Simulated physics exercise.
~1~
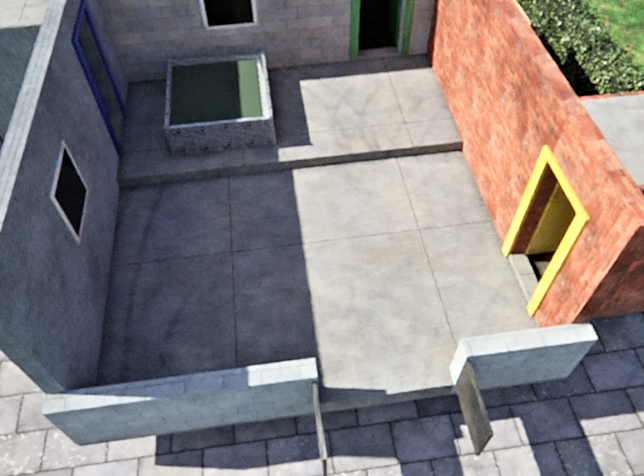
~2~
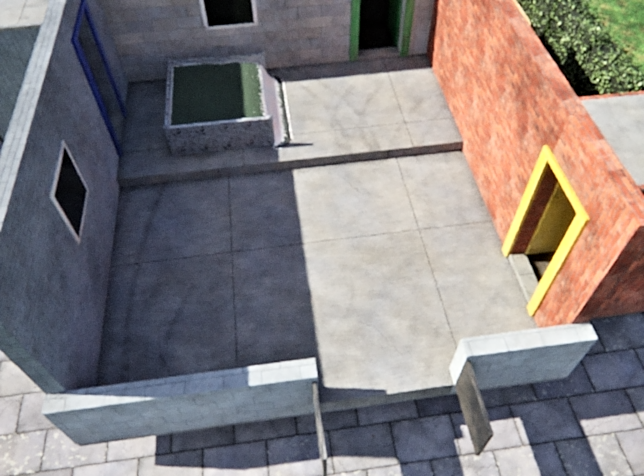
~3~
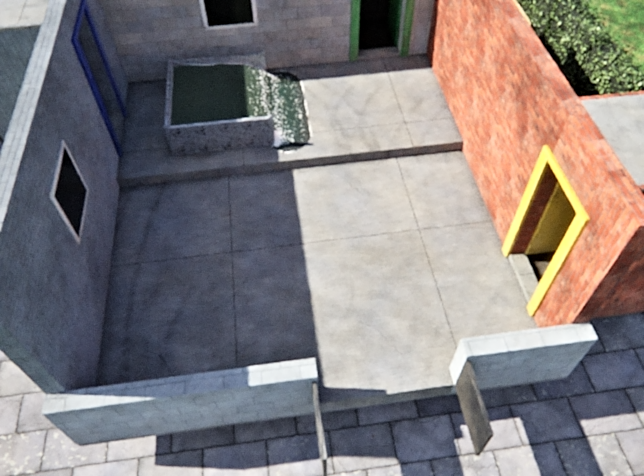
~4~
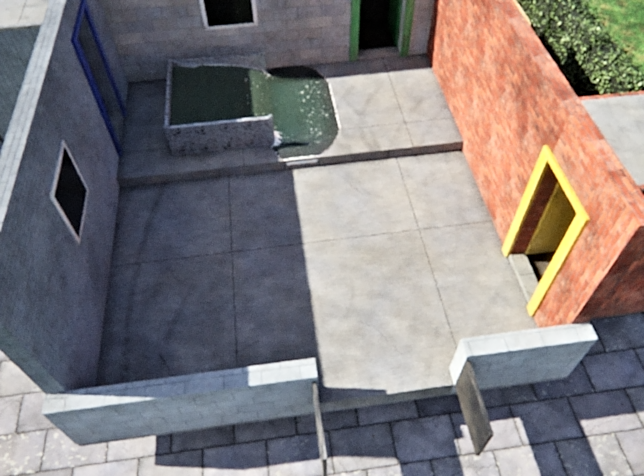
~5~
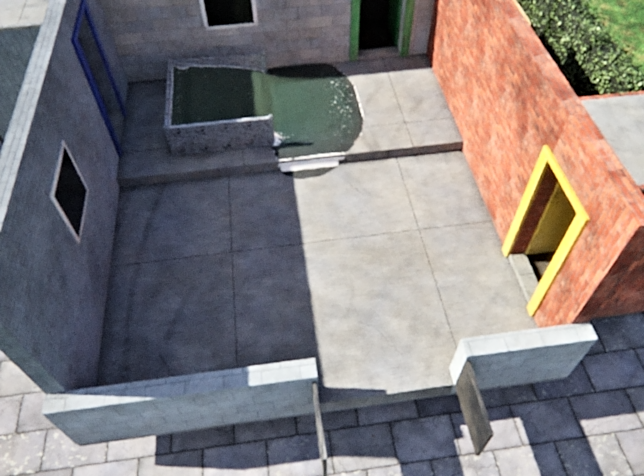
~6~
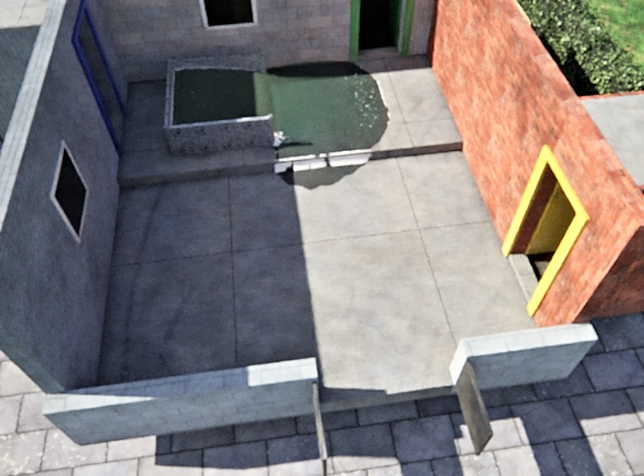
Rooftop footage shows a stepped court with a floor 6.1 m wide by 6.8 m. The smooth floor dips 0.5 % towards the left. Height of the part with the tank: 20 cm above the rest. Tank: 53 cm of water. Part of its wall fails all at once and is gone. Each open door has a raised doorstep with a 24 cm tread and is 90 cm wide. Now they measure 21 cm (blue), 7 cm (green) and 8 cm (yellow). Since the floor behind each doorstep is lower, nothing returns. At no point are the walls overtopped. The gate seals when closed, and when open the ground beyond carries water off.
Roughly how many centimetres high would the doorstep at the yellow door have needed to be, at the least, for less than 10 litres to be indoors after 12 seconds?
At least 5 cm or so.
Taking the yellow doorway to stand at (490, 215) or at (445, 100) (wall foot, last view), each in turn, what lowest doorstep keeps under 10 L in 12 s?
First place around 6.5 cm, second around 22 cm.
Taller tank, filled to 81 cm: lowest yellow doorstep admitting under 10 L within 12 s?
You'd need a step of close to 10.0 cm.
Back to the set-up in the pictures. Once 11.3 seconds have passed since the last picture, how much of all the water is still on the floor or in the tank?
I'd put it at about 78 per cent.
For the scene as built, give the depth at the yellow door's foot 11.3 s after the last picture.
Depth: Near 3.0 cm.
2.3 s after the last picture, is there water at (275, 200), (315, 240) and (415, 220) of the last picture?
Well, in sequence they're bone-dry, bone-dry and soaked.
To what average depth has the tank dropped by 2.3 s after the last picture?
Around 11 cm on average.
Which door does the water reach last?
The blue one comes last.
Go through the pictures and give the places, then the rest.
The tank at (218, 91) is whole and still, 53 cm deep; the yellow door at (538, 240) is dry, in the first picture.
The gap is at (267, 103), the front 0.3 m out at (286, 141); the back of the tank holds 53 cm, in the second picture.
Water pours out at (267, 104) and has run 0.6 m, to (306, 139); about 9 cm deep outside, 53 cm at the back, in the third picture.
The gap is at (267, 105), the front 1.2 m out at (334, 129); the back of the tank holds 52 cm, in the fourth picture.
The front is at (358, 120), 1.6 m from the gap at (267, 105); 3.9 m2 of floor is wet, 47 cm left at the back, in the fifth picture.
The gap is at (267, 105), the front 2.1 m out at (384, 120); the back of the tank holds 45 cm; the yellow door at (538, 240), 5.5 m from the gap, is still 3.4 m from the nearest water, in the sixth picture.
Then, 0.7 s after the last picture water covers 25 % of the floor, deepest (20 cm) near (280, 124); it has not reached the yellow door.
Then, 2.3 s after the last picture water covers 35 % of the floor, deepest (24 cm) near (390, 71); 4 cm at the yellow door, 0 litres in over its 8 cm doorstep.
Then, 11.3 s after the last picture water covers 90 % of the floor, deepest (10 cm) near (120, 192); 3 cm at the yellow door, 1 litre in over its 8 cm doorstep.
At the yellow door as built, the water peaked near 8 cm, 7.1 s after the last picture.
With a doorstep of 4.5 cm, 14 litres would have come in within the 12 s; with 6 cm, 5 litres. So under 10 litres takes about 5 cm.
